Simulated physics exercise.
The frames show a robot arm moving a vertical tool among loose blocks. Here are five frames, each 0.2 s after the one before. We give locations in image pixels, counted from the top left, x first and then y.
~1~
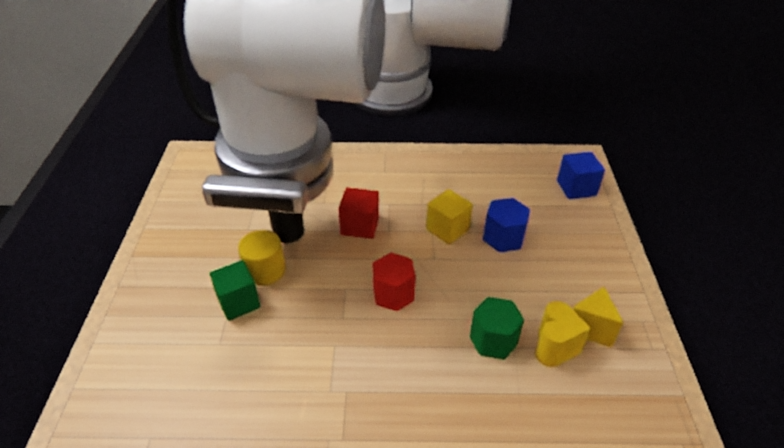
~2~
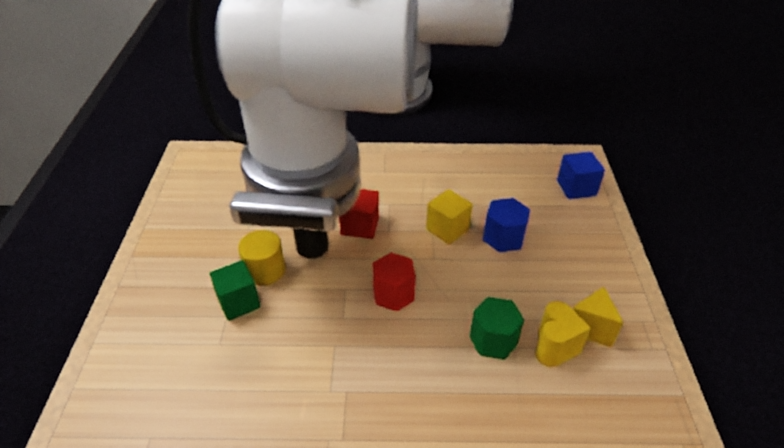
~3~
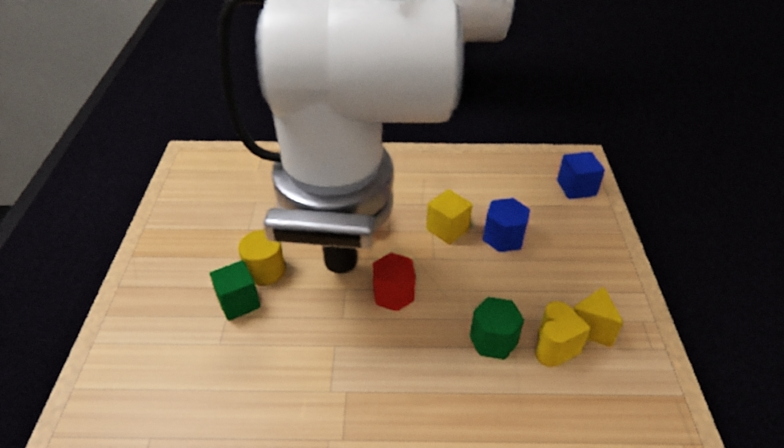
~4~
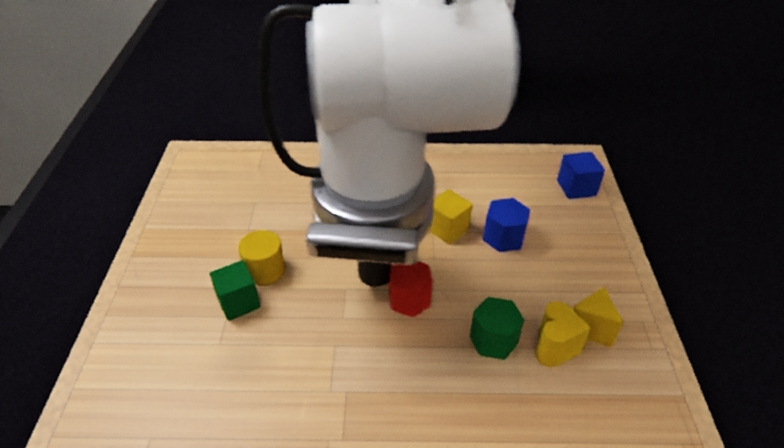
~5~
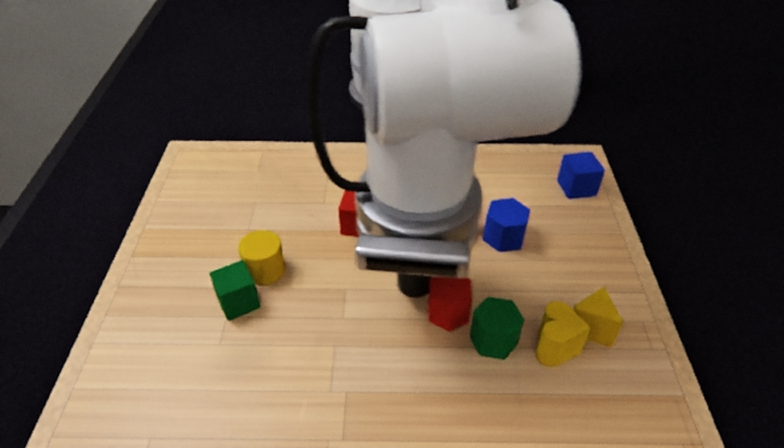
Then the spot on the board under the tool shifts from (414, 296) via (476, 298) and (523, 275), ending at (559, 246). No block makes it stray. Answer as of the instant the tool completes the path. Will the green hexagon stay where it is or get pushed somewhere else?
By the time the path is finished, it has moved at least a centimetre.
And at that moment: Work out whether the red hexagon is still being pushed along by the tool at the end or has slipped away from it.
The tool will have lost it.
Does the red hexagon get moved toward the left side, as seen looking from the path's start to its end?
No, that is not how it ends up.
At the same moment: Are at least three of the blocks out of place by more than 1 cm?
No.
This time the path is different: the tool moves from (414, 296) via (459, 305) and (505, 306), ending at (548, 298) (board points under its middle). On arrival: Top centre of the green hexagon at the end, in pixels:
It comes to (539, 349).
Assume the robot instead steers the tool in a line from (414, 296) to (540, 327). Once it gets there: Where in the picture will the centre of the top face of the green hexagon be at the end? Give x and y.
At (556, 368).
On the path given first. One third of the way, tool at (479, 287); red hexagon at (496, 302), turned 75° clockwise; green hexagon at (521, 338), turned 15° anticlockwise.
Two thirds of the way, tool at (526, 264); red hexagon at (498, 302), turned 85° clockwise; green hexagon at (520, 338), turned 15° anticlockwise.
At the end, tool at (562, 235); red hexagon at (498, 302), turned 85° clockwise; green hexagon at (520, 338), turned 15° anticlockwise; blue hexagon not moved.
